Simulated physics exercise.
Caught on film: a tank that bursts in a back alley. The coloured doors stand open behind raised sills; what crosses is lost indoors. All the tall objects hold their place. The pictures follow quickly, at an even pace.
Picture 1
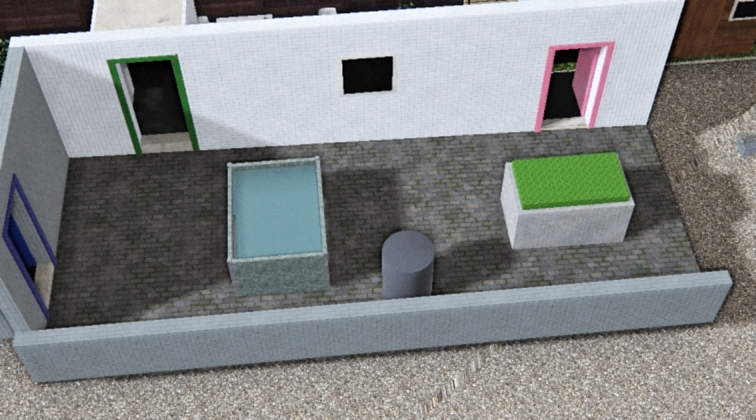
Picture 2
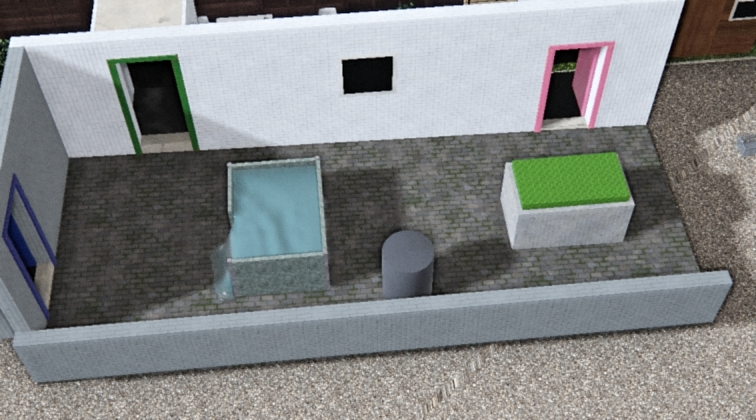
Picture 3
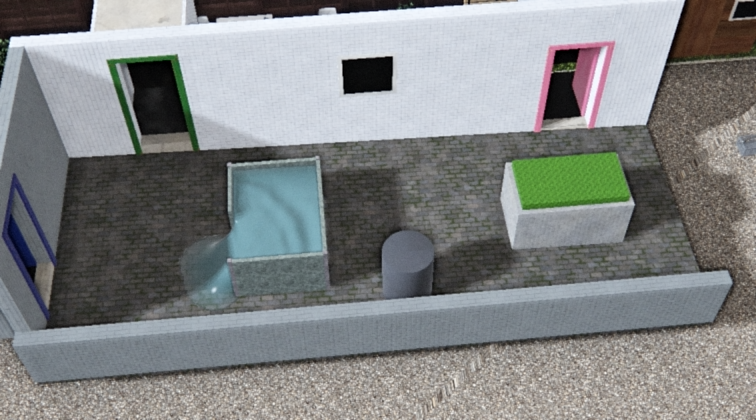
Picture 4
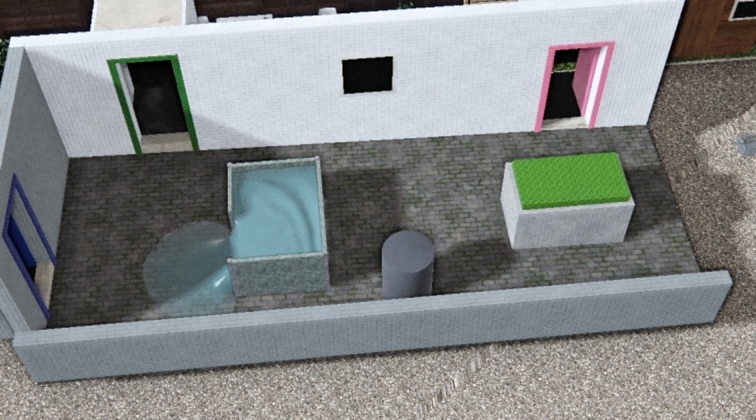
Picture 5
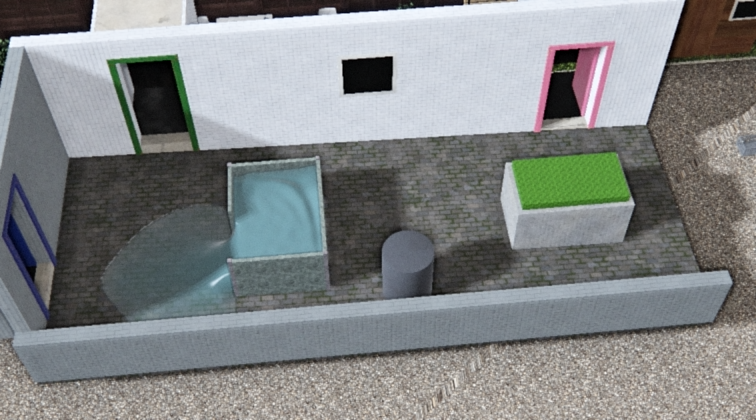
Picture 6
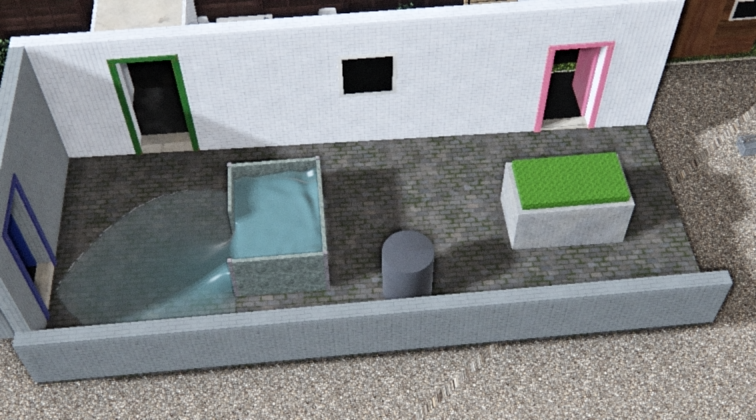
Water pouring from the left side of a square tank and spreading leftward across the paving of a walled yard.
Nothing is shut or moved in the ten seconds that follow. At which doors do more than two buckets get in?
In the end: The pink door holds within the limit; the blue door floods; the green door holds within the limit.
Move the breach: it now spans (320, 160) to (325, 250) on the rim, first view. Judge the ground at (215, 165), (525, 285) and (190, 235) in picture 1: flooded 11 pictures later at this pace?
One after the other: Not flooded, wet, free of water.
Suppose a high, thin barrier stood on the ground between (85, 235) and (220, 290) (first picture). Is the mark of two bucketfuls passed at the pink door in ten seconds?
Pink door keeps below it.
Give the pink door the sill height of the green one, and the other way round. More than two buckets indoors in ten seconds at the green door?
In short: Green is over.
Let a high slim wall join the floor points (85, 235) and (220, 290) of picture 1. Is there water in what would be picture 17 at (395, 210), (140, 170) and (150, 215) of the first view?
In turn: Free of water, covered, covered.
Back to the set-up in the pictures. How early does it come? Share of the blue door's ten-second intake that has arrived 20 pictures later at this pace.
Close to 95 %.
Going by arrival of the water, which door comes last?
Last comes the door marked pink.
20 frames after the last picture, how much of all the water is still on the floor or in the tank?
I make it 92 per cent.
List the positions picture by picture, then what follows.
The first picture shows the water tank at (276, 211) is whole and still.
In the second picture, water pours out at (236, 257) and has run to (222, 295).
In the third picture, water pours out at (237, 259) and has run to (185, 261).
In the fourth picture, water pours out at (237, 261) and has run to (148, 269).
In the fifth picture, the front is at (109, 290), out from the gap at (237, 261).
In the sixth picture, the front is at (63, 290), out from the gap at (237, 261).
A moment on, water covers 25 % of the floor; the pink door not reached, the blue door over two buckets in, the green door wet at the sill, nothing in.
Next, water covers 30 % of the floor; the pink door not reached, the blue door far over two buckets in, the green door wet at the sill, nothing in.
Then, water covers 35 % of the floor; the pink door not reached, the blue door far over two buckets in, the green door wet at the sill, nothing in.
Later, water covers 65 % of the floor; the pink door wet at the sill, nothing in, the blue door far over two buckets in, the green door wet at the sill, nothing in.
In the end, water covers 90 % of the floor; the pink door wet at the sill, nothing in, the blue door far over two buckets in, the green door wet at the sill, nothing in.
